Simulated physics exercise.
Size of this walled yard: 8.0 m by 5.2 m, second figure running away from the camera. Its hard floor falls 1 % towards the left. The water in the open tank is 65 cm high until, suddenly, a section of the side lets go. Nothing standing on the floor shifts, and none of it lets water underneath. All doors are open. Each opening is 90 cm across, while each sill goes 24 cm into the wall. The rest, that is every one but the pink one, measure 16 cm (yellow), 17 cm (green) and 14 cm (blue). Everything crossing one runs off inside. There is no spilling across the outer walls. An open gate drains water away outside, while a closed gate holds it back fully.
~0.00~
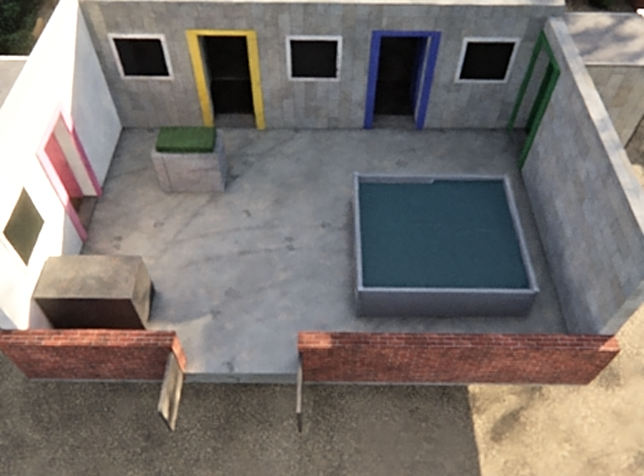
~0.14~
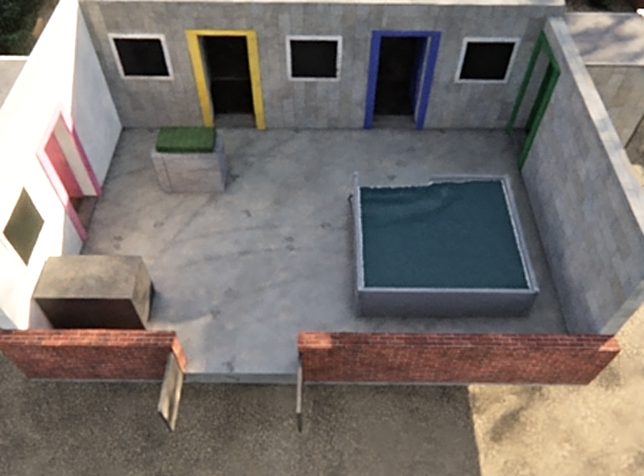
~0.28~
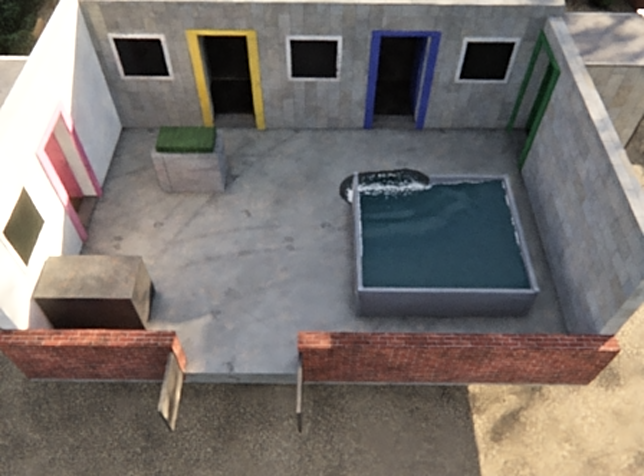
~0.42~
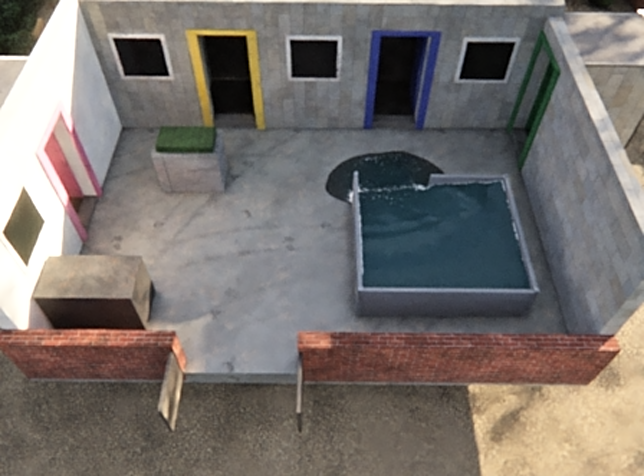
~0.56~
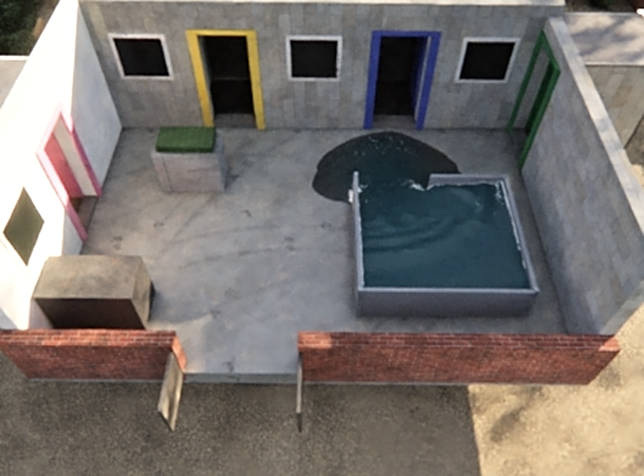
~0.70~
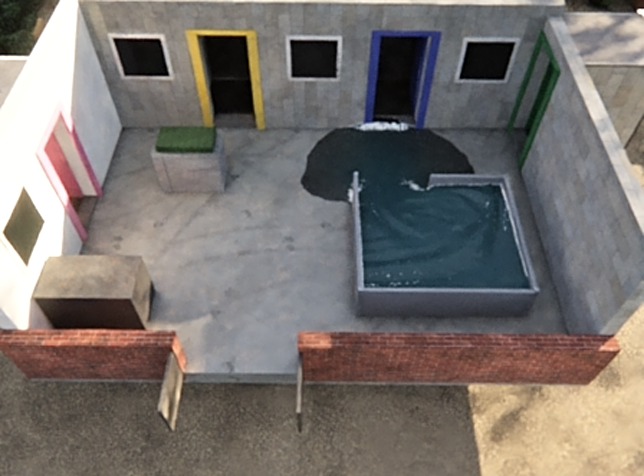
The footage shows a walled yard with coloured doorways and an open tank of dark water, whose far side gives way; water pours through the gap and spreads across the grey floor toward the back wall, near the blue doorway.
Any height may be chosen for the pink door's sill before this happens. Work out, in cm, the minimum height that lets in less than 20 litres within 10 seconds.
I would say 6.5 cm.
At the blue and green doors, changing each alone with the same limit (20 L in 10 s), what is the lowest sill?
About 35 cm at blue and 17 cm at green.
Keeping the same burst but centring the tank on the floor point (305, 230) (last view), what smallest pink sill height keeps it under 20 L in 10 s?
Roughly 7.5 cm is needed.
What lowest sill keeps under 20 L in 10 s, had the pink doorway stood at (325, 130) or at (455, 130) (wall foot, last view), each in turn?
28 and 11.5 cm.
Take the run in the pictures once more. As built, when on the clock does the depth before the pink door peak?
10.0 s.
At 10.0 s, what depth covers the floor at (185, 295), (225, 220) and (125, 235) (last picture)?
Roughly 3, then 5, then 9 cm.
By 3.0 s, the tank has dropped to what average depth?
It averages near 33 cm.
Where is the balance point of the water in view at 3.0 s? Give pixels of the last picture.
The centre of all the water is around (383, 208).
After 1.4 s water covers 20 % of the floor, deepest (40 cm) near (370, 198); it has not reached the pink door.
After 3.0 s water covers 35 % of the floor, deepest (33 cm) near (113, 156); it has not reached the pink door.
After 10.0 s water covers 95 % of the floor, deepest (16 cm) near (84, 243); 11 cm at the pink door, 22 litres in over its 6 cm sill.
At the pink door as built, the water arrived by 3.2 s and peaked near 11 cm at 10.0 s.
Run again over the same 10 s with other heights there, 28 litres in over 5.5 cm, 10 litres over 7.5 cm. The limit of 20 litres is kept from about 6.5 cm up.
